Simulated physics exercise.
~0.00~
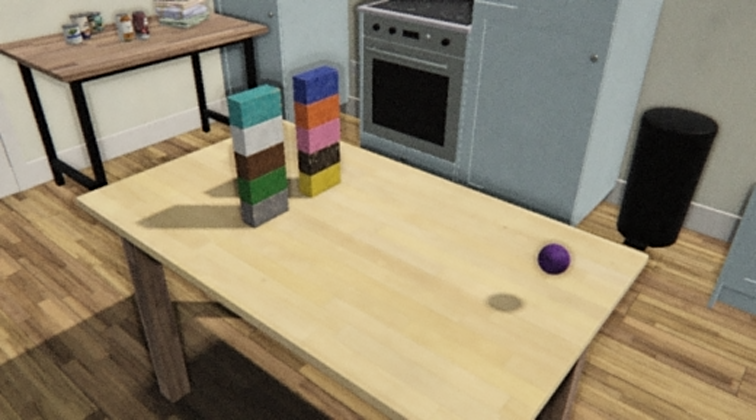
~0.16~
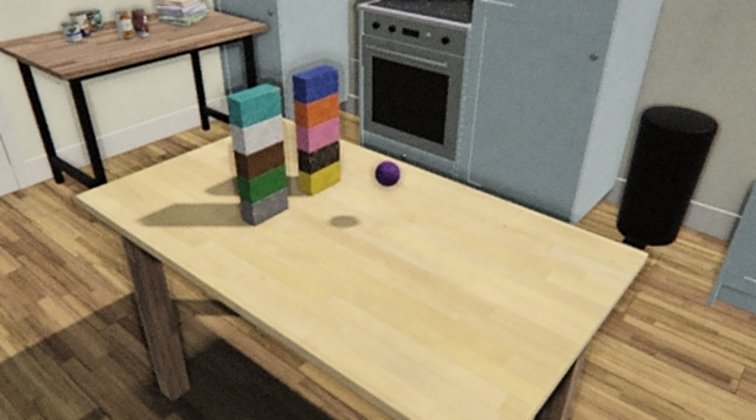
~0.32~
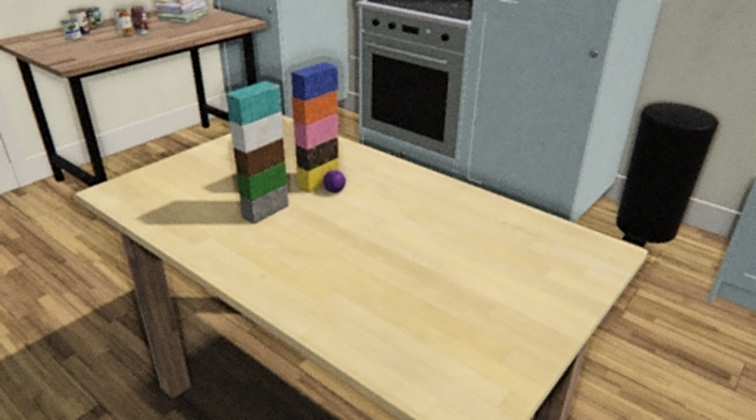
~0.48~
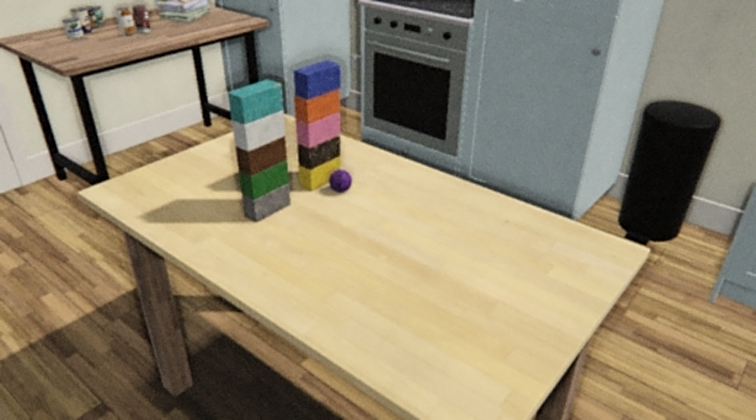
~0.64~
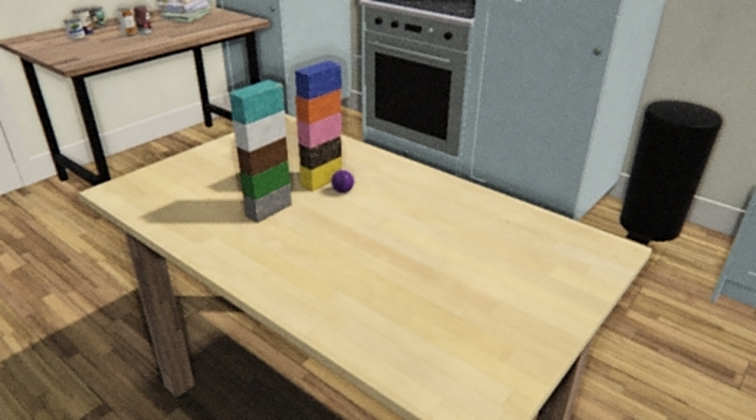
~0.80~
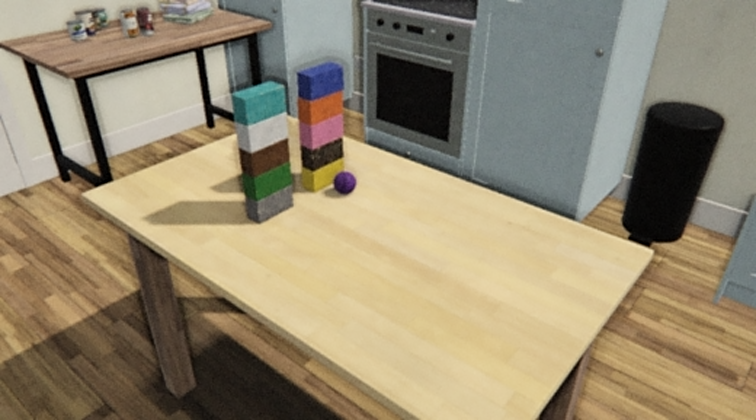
The clip opens on a pale wooden table in a kitchen, where two tall stacks of coloured blocks stand side by side and a purple ball hangs in the air near the right end, its shadow on the tabletop below. The ball flies left across the table towards the stack topped with a blue block. It drops and reaches the foot of that stack, beside the yellow block. It then shifts very slightly back to the right and settles there. Both stacks remain upright, with the blue and turquoise blocks still on top, and no hands appear.
